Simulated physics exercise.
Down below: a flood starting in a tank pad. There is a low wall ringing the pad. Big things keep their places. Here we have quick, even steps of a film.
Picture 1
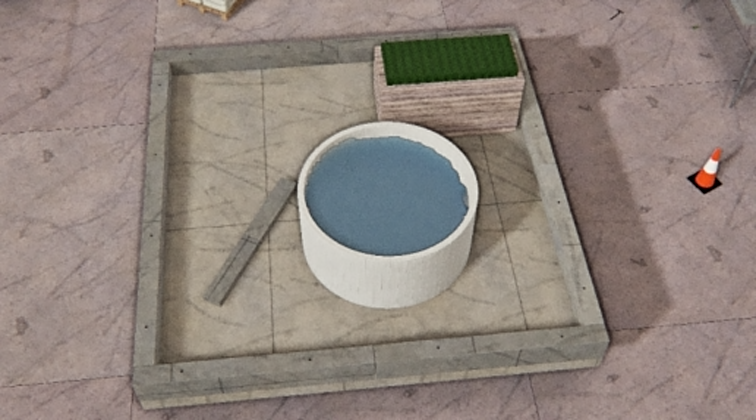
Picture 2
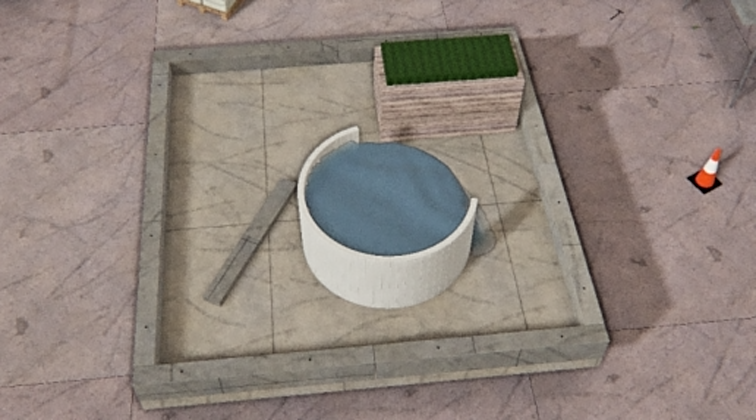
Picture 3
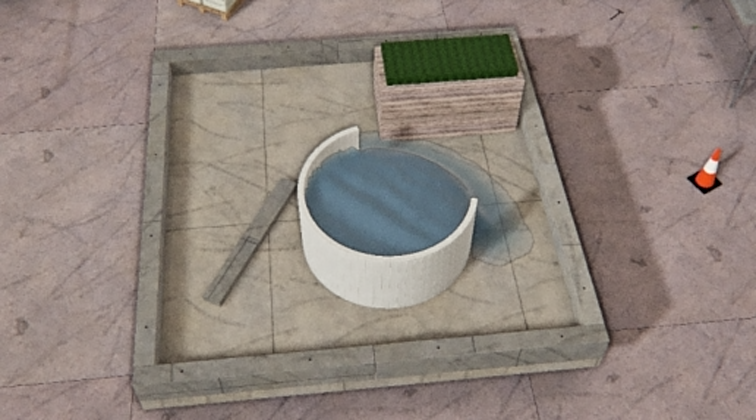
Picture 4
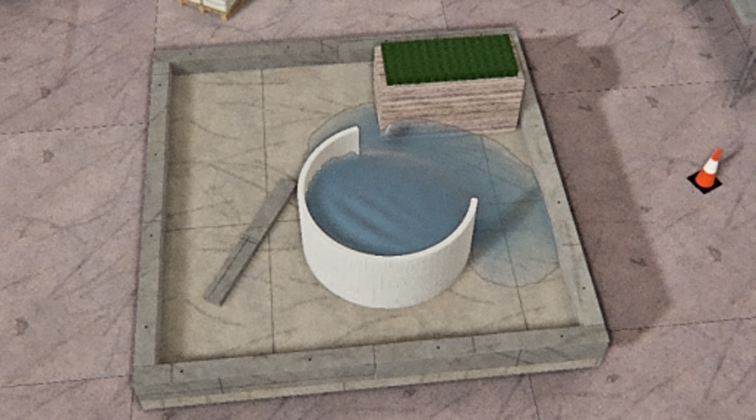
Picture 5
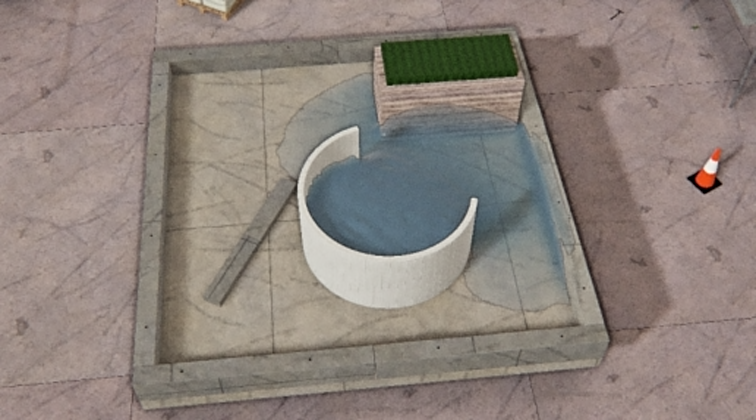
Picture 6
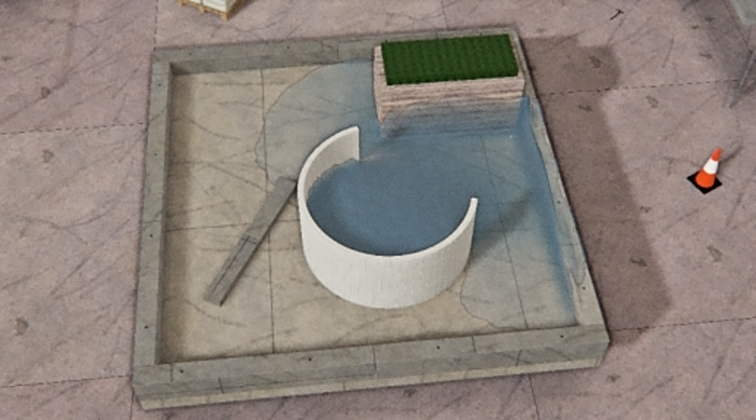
The clip shows a round white pool inside a low-walled pad as part of its far side disappears and blue water pours through the gap, spreading around the green-topped block, along the right wall and toward the upper left.
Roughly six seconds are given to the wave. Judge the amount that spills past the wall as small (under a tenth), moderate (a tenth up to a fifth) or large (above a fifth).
It is moderate.
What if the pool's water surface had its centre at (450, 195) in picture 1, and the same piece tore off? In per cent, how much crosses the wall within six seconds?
Measured share: Close to 24 per cent.
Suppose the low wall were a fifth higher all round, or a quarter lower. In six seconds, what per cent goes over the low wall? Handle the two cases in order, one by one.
The first case gives 14%, the second gives 28%.
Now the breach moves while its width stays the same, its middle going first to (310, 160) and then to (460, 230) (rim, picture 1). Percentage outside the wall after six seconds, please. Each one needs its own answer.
Around 8 per cent in the first try, around 28 per cent in the second.
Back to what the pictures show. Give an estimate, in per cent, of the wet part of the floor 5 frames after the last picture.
40 %.
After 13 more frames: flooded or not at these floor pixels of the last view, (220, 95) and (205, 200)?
The first point is swamped, the second spared.
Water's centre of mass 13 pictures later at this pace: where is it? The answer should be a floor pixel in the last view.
I'd say near (424, 194).
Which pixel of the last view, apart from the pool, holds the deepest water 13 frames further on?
I'd put it around (578, 337).
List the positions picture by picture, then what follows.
In the first picture, the round pool at (388, 192) is whole and still.
In the second picture, the front is at a hidden place, out from the gap on the round pool's far side.
In the third picture, water pours out on the round pool's far side and has run to a hidden place.
In the fourth picture, the front is at (556, 258), out from the gap on the round pool's far side.
In the fifth picture, the front is at (367, 77), out from the gap on the round pool's far side.
In the sixth picture, the front is at (333, 65), out from the gap on the round pool's far side.
A moment on, water covers 40 % of the floor; the low wall has let 3 % over.
Next, water covers 40 % of the floor; the low wall has let 7 % over.
Then, water covers 65 % of the floor; the low wall has let 16 % over.
Later, water covers 80 % of the floor; the low wall has let 17 % over.
In the end, water covers 85 % of the floor; the low wall has let 17 % over.
